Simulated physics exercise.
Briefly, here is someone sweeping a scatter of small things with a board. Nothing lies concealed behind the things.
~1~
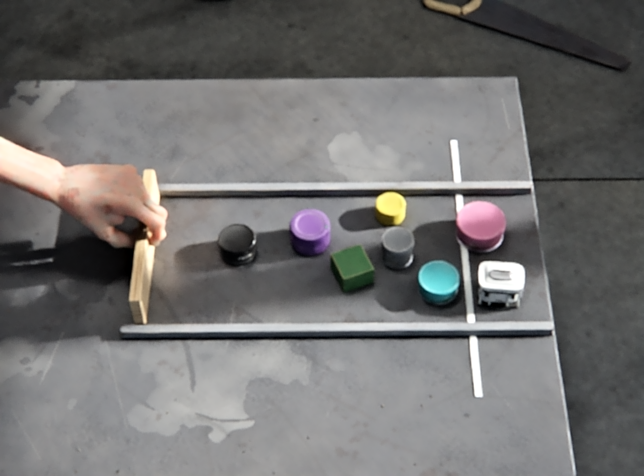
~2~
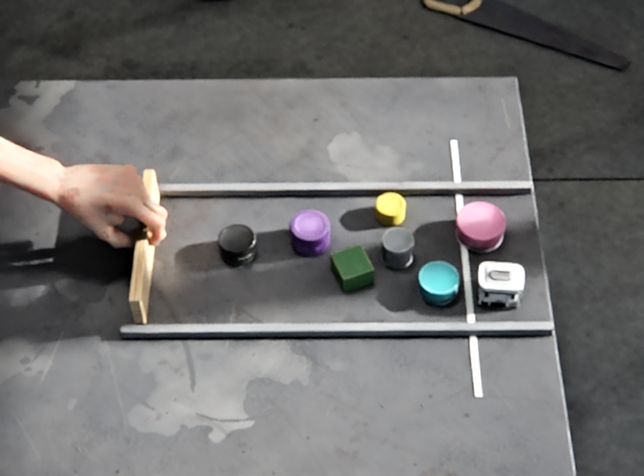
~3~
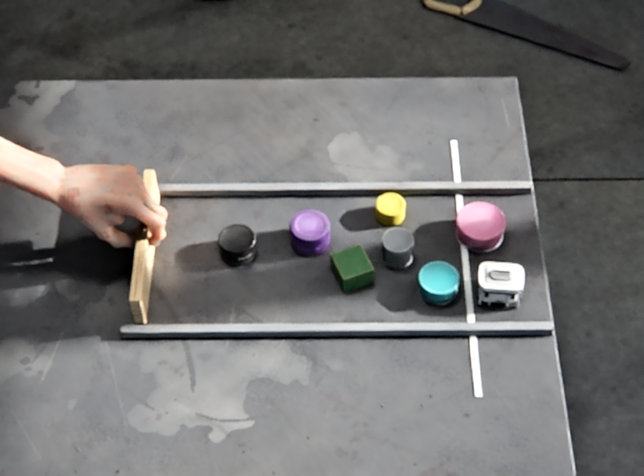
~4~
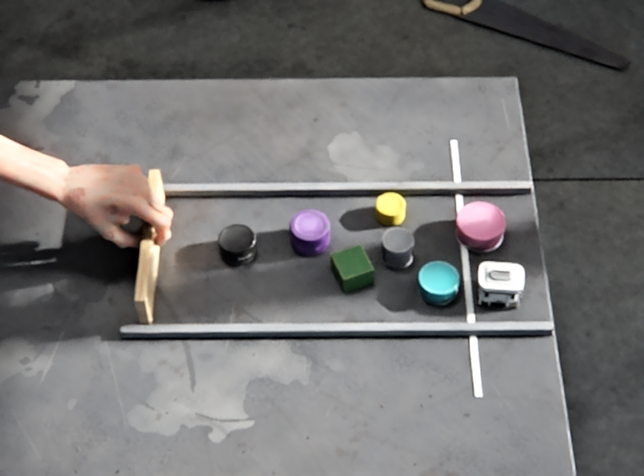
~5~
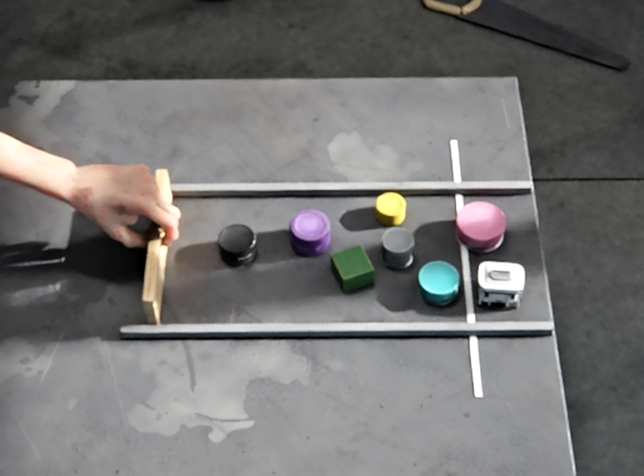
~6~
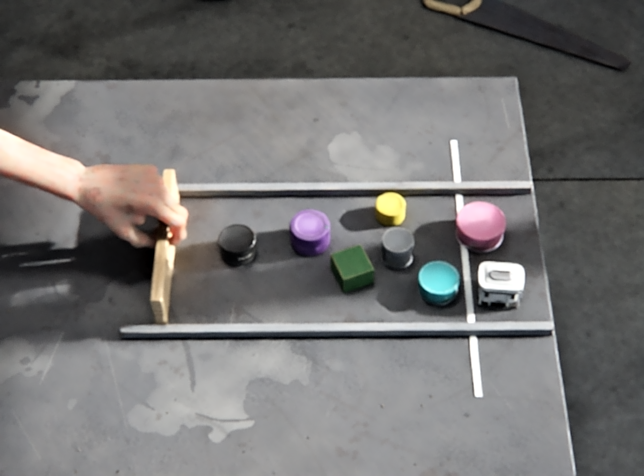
At first, a hand holds a wooden board still at the left end of two rails, with a black lid, other small round items, a green block and a white case spread out to its right. Then the hand slides the board slightly rightward, while the objects stay where they are.
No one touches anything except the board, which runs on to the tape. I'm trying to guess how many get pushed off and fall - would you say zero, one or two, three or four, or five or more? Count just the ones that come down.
I would say one or two.
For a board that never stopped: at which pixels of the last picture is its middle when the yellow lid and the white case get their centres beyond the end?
Roughly (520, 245); roughly (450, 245).
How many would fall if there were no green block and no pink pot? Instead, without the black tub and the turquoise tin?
You'd get 0 in the first case and 0 in the second one.
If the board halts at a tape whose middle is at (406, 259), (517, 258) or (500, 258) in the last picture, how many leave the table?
The counts: 0, 4 and 4.
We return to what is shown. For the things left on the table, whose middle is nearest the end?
The pink pot.
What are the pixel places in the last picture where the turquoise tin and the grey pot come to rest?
They finish at roughly (523, 287) and (519, 255) respectively.
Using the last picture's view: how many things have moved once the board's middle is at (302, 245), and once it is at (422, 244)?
At the first point the count is 2, at the second it's 8.
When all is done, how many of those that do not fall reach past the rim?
The count would be 1.
Soon after, none off yet; white case at rest near (500, 284); pink pot at rest near (480, 228); turquoise tin at rest near (438, 283).
By the end, the number that fall off is one or two; fallen, white case.
